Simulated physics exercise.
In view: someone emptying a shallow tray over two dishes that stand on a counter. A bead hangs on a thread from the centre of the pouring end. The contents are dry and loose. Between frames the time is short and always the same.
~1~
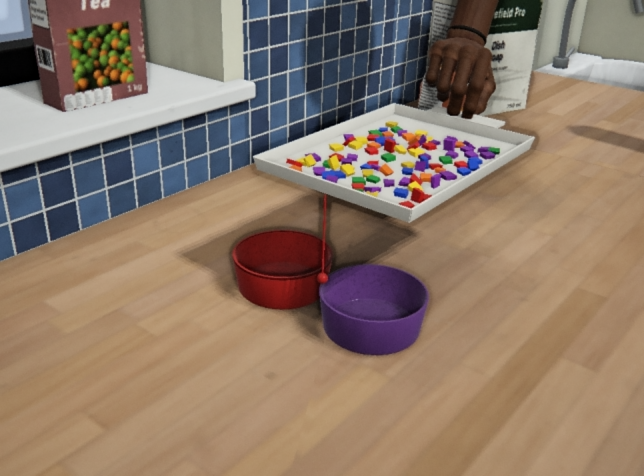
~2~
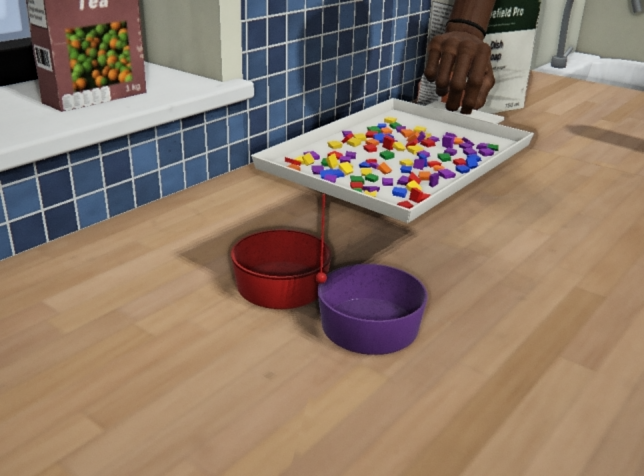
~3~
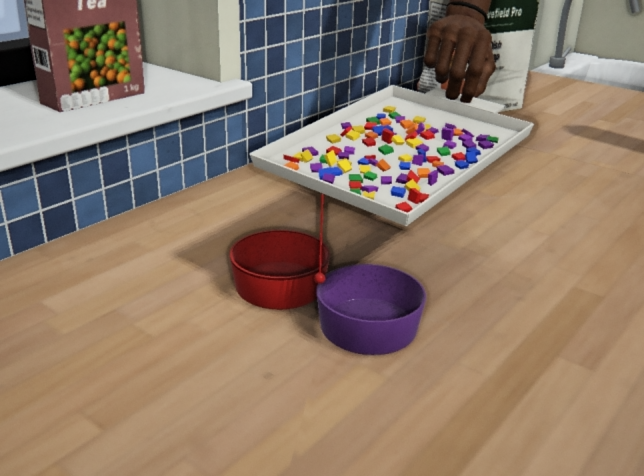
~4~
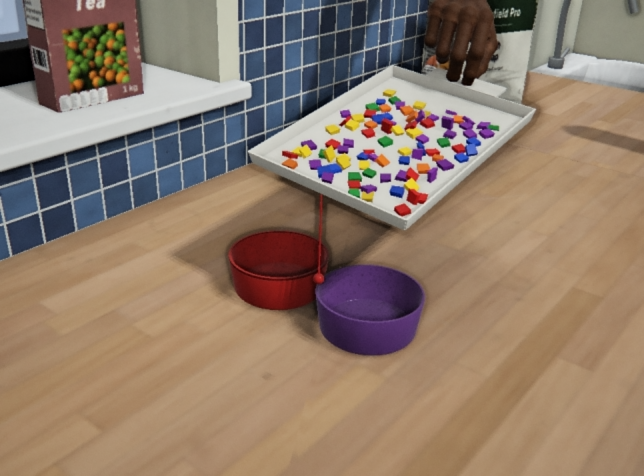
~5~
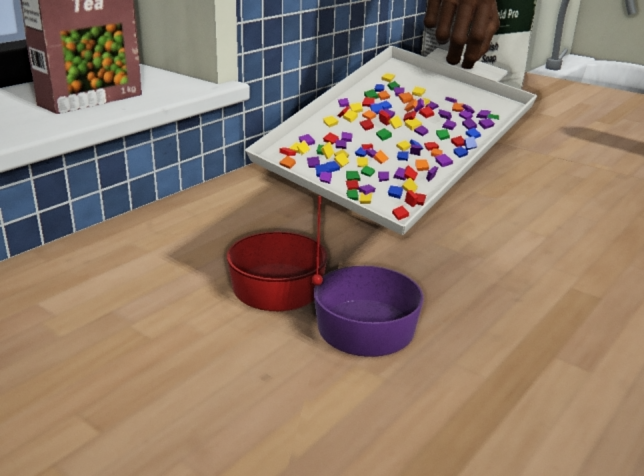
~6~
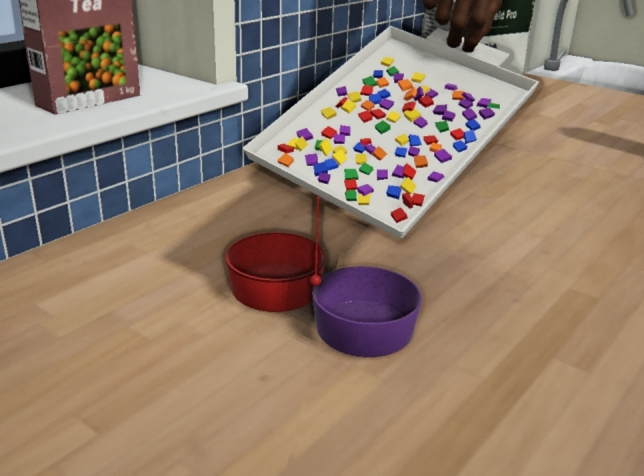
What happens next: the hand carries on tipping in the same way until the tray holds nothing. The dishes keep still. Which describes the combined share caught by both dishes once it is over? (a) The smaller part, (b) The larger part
The smaller part (a).
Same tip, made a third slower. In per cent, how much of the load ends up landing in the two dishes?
Something like 30 in a hundred.
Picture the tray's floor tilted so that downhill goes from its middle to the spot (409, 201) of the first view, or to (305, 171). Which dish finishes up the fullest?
Rightward dish at the first place, Leftward dish at the second.
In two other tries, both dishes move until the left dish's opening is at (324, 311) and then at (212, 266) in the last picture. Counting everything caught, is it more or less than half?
Placing 1: A majority of it. Placing 2: A minority of it.
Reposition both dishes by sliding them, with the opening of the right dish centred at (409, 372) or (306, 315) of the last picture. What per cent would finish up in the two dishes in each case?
I'd expect some 40 percent, and then some 30 percent.
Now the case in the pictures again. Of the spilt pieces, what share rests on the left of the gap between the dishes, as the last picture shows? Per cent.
It amounts to some 20 percent.
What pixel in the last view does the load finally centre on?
Resting centre, last picture - approx. (364, 373).
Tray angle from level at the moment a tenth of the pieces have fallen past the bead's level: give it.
Near 85 degrees.
Shortly afterwards, tray tipped steeply; all but a few on the tray; only a few in the air.
Next, tray tipped past a quarter turn; only a few on the tray; near a quarter in the right dish; near two thirds outside both; near a quarter in the air.
Some moments later, tray tipped past a quarter turn; near a quarter in the right dish; near two thirds outside both.
In the end, tray tipped past a quarter turn; near a quarter in the right dish; none at all in the left dish; near two thirds outside both.
